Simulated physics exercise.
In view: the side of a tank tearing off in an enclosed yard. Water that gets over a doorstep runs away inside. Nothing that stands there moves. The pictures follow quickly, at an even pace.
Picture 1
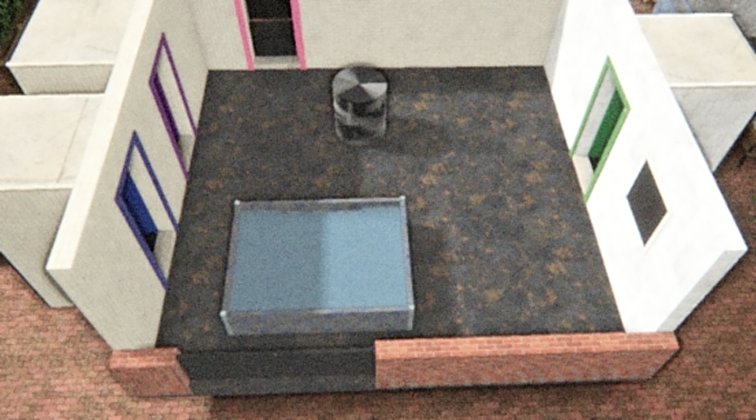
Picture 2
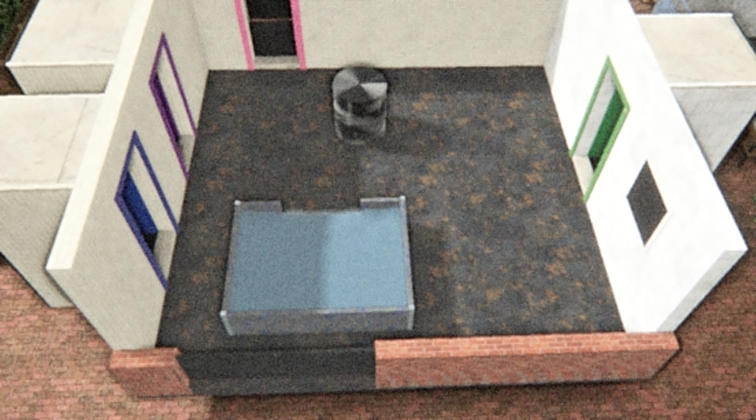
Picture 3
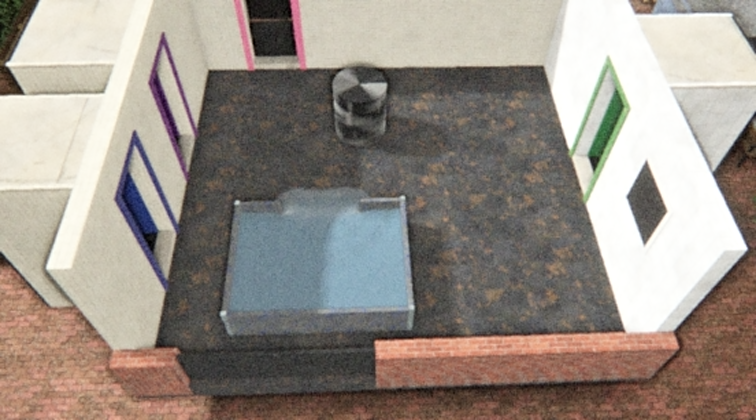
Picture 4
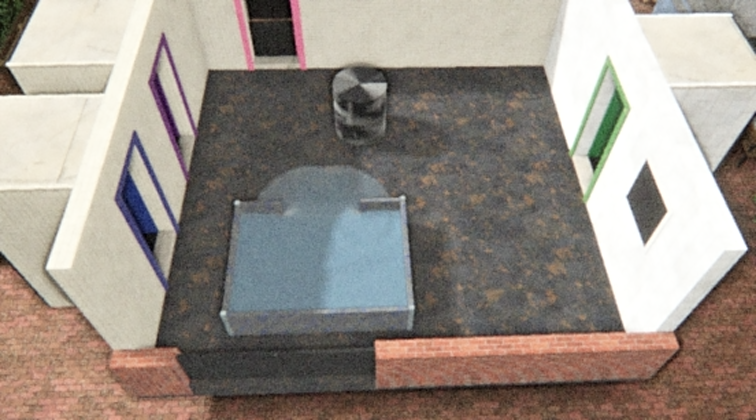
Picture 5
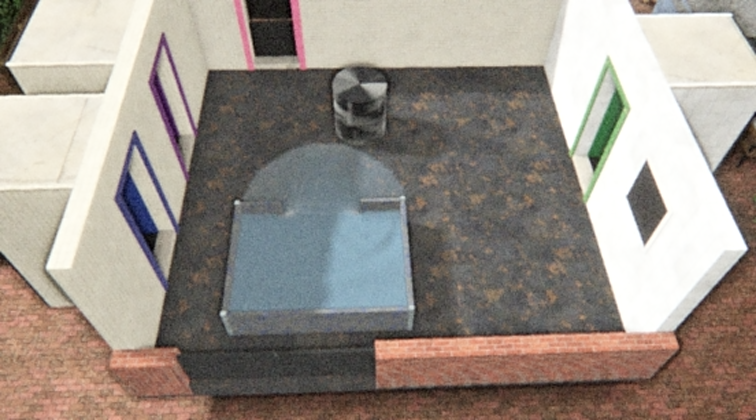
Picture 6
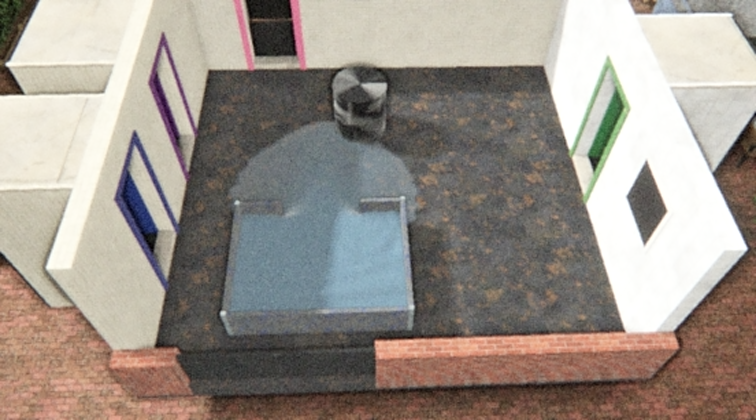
At first, still blue water fills a clear rectangular tank in a walled yard, with a shiny cylinder standing behind it. Then the middle of the tank's far side opens, and water pours through the gap onto the dark floor, fanning out in a widening rounded sheet toward the cylinder.
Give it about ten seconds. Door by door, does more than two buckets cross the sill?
In the end: The pink door lets in a lot; the blue door admits no more than that; the green door admits no more than that; the purple door admits no more than that.
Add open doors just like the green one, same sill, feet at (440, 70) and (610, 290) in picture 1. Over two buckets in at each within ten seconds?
One after the other: Lets less in, lets less in.
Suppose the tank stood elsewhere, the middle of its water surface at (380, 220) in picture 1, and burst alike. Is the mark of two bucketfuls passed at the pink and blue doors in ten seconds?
Then: Pink door takes less, blue door takes less.
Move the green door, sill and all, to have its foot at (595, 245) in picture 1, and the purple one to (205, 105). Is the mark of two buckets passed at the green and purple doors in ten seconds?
Green door keeps below it; purple door passes that mark.
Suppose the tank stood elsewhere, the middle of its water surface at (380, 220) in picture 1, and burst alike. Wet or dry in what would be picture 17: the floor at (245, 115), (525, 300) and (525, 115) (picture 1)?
In that order: Under water, clear, under water.
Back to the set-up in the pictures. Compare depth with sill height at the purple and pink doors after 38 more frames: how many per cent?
In turn 80 and 120 per cent.
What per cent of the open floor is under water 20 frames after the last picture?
About 55 per cent.
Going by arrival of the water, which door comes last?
I say the door marked blue.
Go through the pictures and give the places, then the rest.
Still water in the water tank at (320, 256), in the first picture.
Water pours out on the water tank's far side and has run to a hidden place, in the second picture.
Water pours out on the water tank's far side and has run to (283, 199), in the third picture.
The front is at (299, 171), out from the gap on the water tank's far side, in the fourth picture.
The front is at (341, 147), out from the gap on the water tank's far side, in the fifth picture.
The front is at (335, 125), out from the gap on the water tank's far side, in the sixth picture.
A moment on, water covers 25 % of the floor; the pink door not reached, the blue door not reached, the green door not reached, the purple door not reached.
Next, water covers 40 % of the floor; the pink door over two buckets in, the blue door not reached, the green door not reached, the purple door wet at the sill, nothing in.
Then, water covers 55 % of the floor; the pink door over two buckets in, the blue door not reached, the green door not reached, the purple door wet at the sill, nothing in.
Later, water covers 65 % of the floor; the pink door far over two buckets in, the blue door wet at the sill, nothing in, the green door wet at the sill, nothing in, the purple door wet at the sill, nothing in.
In the end, water covers 95 % of the floor; the pink door far over two buckets in, the blue door wet at the sill, nothing in, the green door wet at the sill, nothing in, the purple door wet at the sill, nothing in.
